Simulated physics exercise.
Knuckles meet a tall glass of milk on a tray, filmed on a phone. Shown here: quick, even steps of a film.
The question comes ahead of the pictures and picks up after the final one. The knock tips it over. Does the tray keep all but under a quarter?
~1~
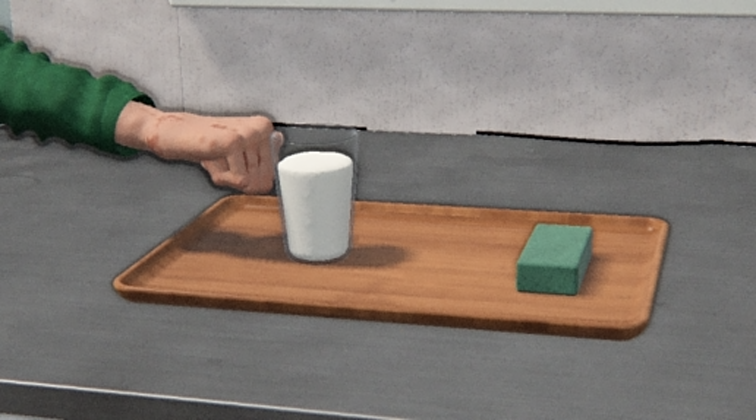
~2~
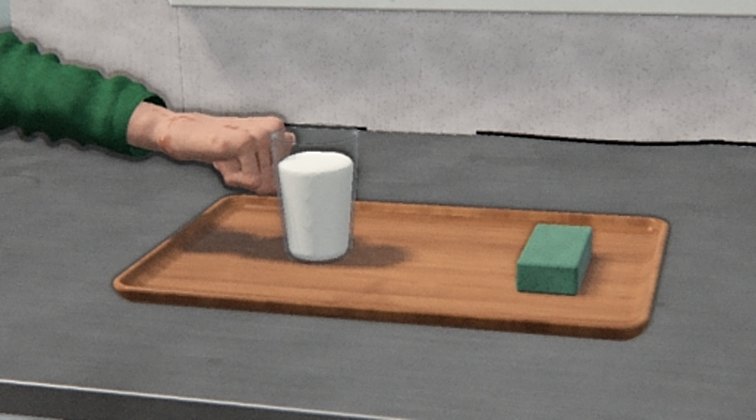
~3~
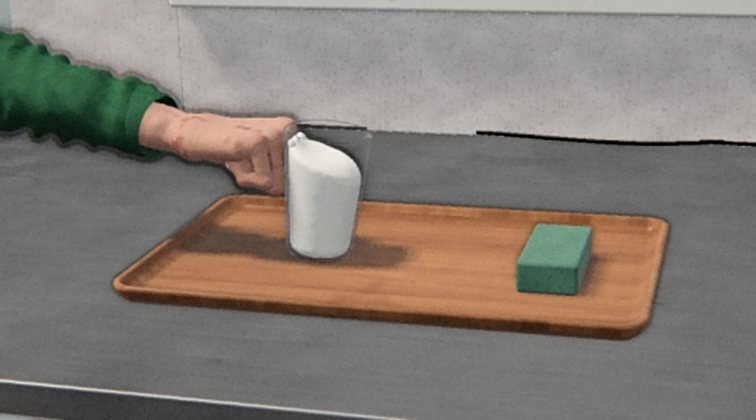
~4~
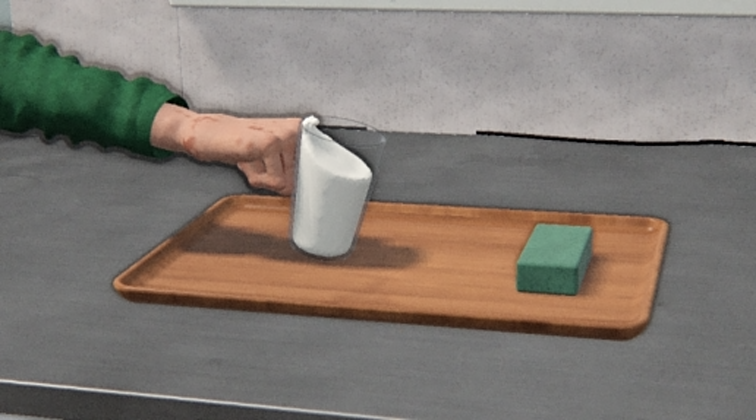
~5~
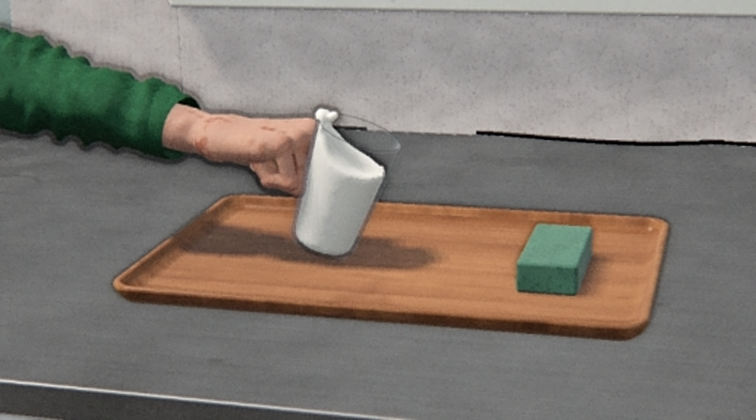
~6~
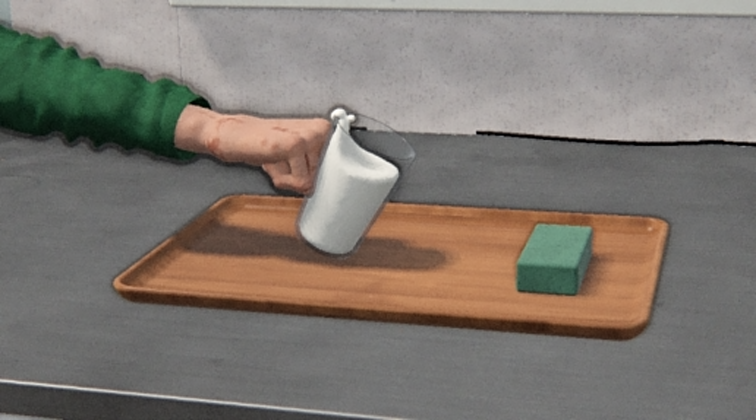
I predict the amount beyond the tray will exceed a quarter.
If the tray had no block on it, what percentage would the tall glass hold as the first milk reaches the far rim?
About 55 per cent.
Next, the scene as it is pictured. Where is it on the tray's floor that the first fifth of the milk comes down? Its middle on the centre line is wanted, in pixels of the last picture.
I'd put it at roughly (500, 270) on the centre line.
A moment on, the tall glass lies on its side and 89 per cent is in the glass, 1 on the tray and 10 above or beyond its rim.
Next, the tall glass lies on its side and 44 per cent is in the glass, 26 on the tray and 30 above or beyond its rim.
Then the tall glass lies on its side and 24 per cent is in the glass, 45 on the tray and 31 above or beyond its rim.
Later the tall glass lies on its side and 12 per cent is in the glass, 53 on the tray and 34 above or beyond its rim.
Finally, 66 per cent is held by tray and glass, 34 is off the tray.
